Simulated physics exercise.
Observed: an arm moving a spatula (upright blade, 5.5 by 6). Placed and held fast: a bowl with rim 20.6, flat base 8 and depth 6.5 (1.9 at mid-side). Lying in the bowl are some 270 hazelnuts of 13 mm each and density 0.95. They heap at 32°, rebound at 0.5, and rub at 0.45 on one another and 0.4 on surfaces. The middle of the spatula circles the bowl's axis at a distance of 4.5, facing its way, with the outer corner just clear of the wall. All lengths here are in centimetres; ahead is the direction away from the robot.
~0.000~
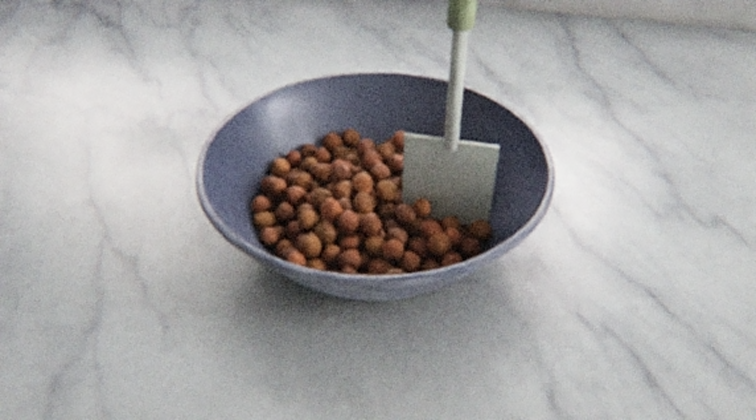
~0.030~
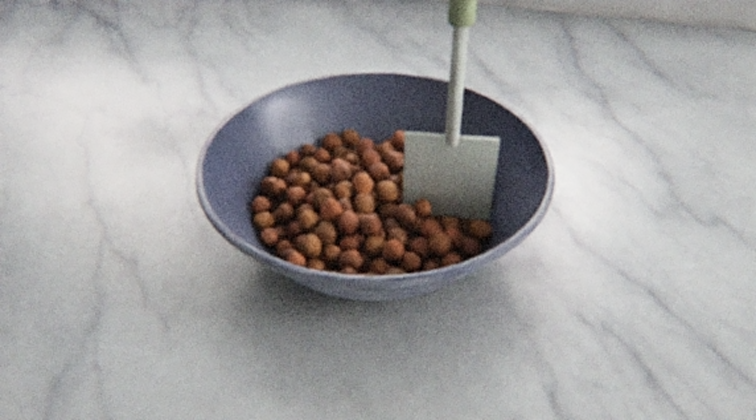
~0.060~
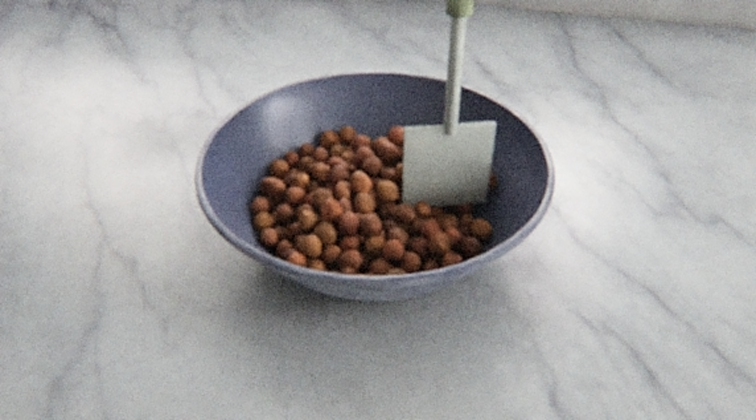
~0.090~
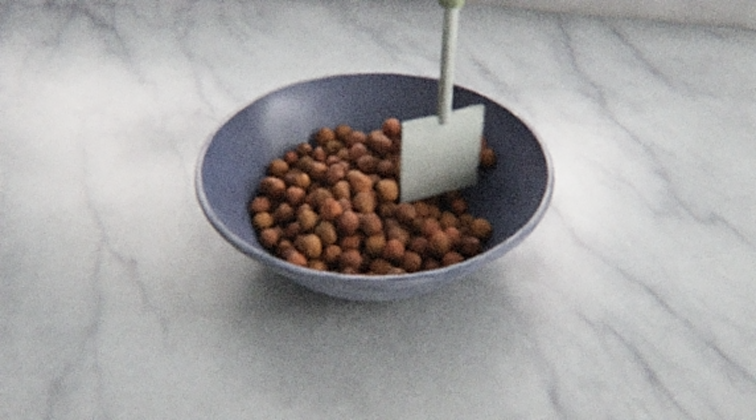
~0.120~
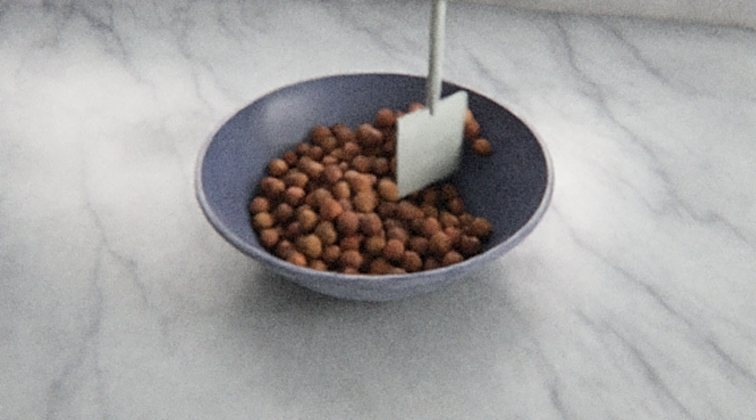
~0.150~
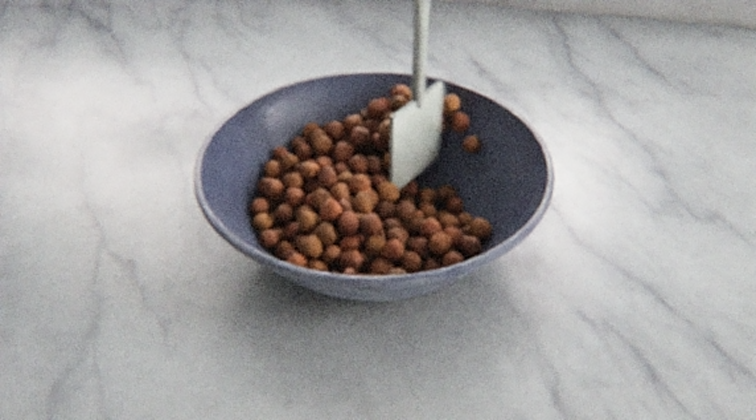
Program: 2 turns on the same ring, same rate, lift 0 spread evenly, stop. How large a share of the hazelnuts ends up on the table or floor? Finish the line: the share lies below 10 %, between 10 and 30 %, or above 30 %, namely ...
... between 10 and 30 %.
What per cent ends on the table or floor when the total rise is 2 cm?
About 5 per cent.
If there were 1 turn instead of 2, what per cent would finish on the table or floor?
Estimate: Near 10 %.
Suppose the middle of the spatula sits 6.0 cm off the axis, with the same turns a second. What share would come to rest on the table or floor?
Some 5 percent would.
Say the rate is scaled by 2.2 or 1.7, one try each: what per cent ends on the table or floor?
Roughly 65 and 50 per cent.
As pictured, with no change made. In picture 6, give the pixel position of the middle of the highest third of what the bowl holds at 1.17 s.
(292, 227).
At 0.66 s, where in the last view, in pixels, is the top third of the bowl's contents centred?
Near (479, 199).
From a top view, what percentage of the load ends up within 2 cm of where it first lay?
5 %.
By 0.66 s, 323° round, highest piece 9 above the table; 253 in the bowl, 16 on the table or floor, 2 in flight or on the tool.
By 1.17 s, 221° round, highest piece 8 above the table; 233 in the bowl, 36 on the table or floor, 2 in flight or on the tool.
By 1.63 s, 0° round, highest piece 7 above the table; 223 in the bowl, 48 on the table or floor.
By 2.33 s, 0° round, highest piece 6 above the table; 223 in the bowl, 48 on the table or floor.
Final count, 223 in the bowl, 48 on the table or floor. That is 18 % on the table or floor.
